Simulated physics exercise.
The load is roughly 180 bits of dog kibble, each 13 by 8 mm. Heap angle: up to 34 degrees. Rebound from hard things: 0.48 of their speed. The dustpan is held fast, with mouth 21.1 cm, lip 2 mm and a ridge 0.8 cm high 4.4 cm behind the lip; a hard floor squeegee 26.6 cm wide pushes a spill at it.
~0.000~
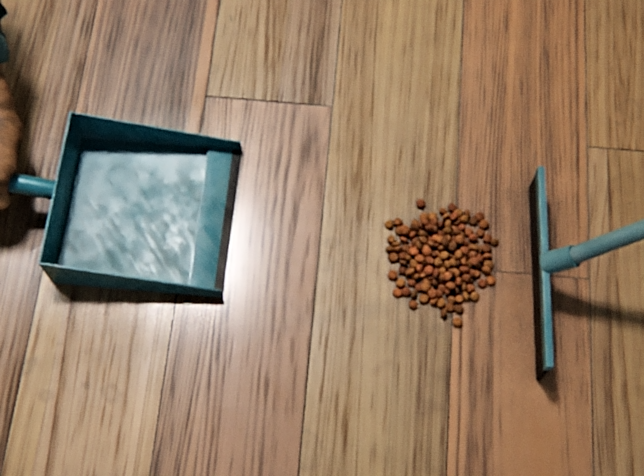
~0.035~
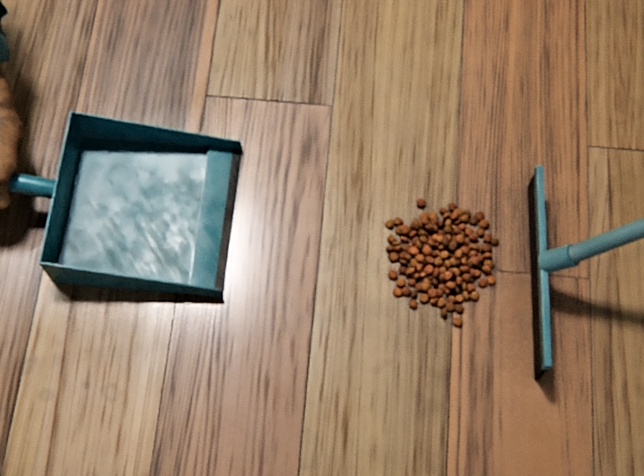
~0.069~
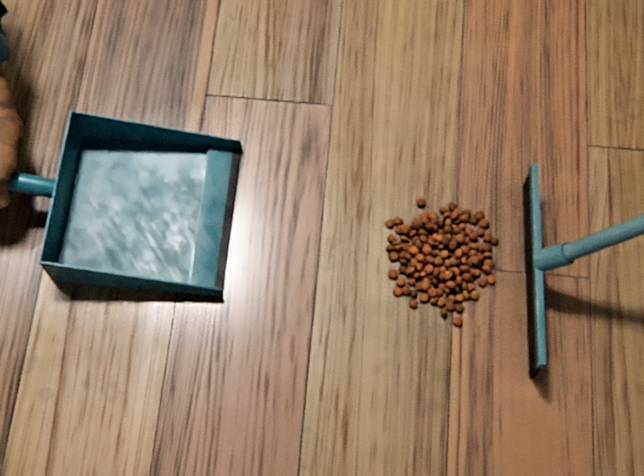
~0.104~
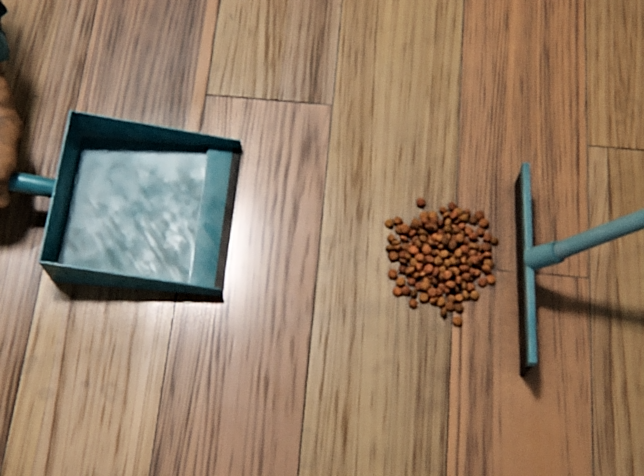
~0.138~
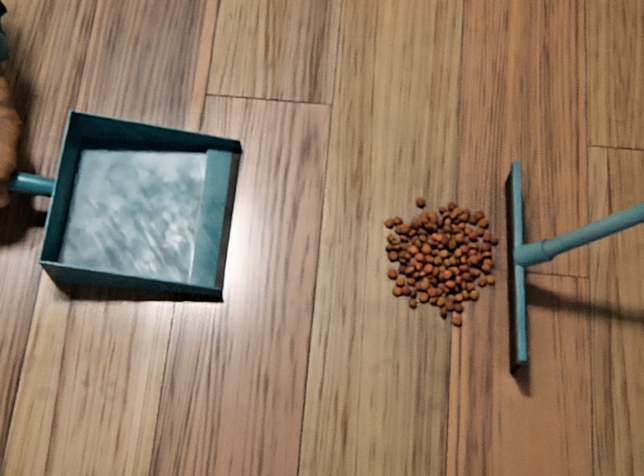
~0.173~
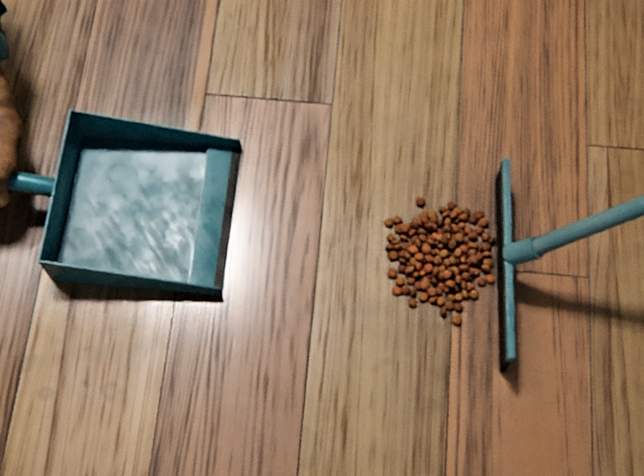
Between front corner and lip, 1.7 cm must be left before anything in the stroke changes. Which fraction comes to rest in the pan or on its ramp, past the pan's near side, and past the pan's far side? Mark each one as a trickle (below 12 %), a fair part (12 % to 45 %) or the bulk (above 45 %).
Pan: The bulk; near side: A trickle; far side: A trickle.
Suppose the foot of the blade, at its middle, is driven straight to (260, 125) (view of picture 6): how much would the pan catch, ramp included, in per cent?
Roughly 15 percent.
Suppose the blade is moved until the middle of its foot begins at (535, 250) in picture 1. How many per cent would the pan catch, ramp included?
Roughly 45 percent would end up there.
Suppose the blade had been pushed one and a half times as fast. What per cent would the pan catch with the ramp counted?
It would be around 55 percent.
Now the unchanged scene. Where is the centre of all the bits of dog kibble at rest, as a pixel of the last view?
Somewhere around (226, 220) in the final frame.
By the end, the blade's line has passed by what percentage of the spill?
Roughly 0 in a hundred.
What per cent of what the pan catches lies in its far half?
I'd put it at around 50 per cent.
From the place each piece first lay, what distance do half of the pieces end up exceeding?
28 cm or thereabouts.
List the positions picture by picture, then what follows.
Blade from (548, 366) to (540, 173), moved 0.0 cm, 0 of the pieces shifted so far; middle of the pieces at (438, 254); pan at (135, 214), in the first frame.
Blade from (546, 365) to (538, 172), moved 0.2 cm, 0 of the pieces shifted so far; middle of the pieces at (438, 254), in the second frame.
Blade from (541, 364) to (533, 171), moved 0.9 cm, 0 of the pieces shifted so far; middle of the pieces at (438, 253), in the third frame.
Blade from (531, 362) to (525, 169), moved 2.0 cm, 0 of the pieces shifted so far; middle of the pieces at (438, 253), in the fourth frame.
Blade from (521, 360) to (515, 167), moved 3.2 cm, 0 of the pieces shifted so far; middle of the pieces at (438, 253), in the fifth frame.
Blade from (510, 357) to (505, 165), moved 4.5 cm, 0 of the pieces shifted so far; middle of the pieces at (437, 252); pan at (135, 211). Its pace works out near 0.37 m/s, heading 6 degrees away from the viewer's side, in the sixth frame.
After 0.61 s, middle of the blade 20 cm from the lip; 0 % over the lip, far side 0 %, near side 5 %.
After 0.90 s, middle of the blade 9 cm from the lip; 0 % over the lip, far side 0 %, near side 5 %.
Then, at 1.29 s, middle of the blade 2 cm from the lip; 50 % over the lip, far side 0 %, near side 5 %.
At rest (1.8 s), pan 50 %, near side 5 %, far side 0 %, in front of the lip or behind the blade 40 %.
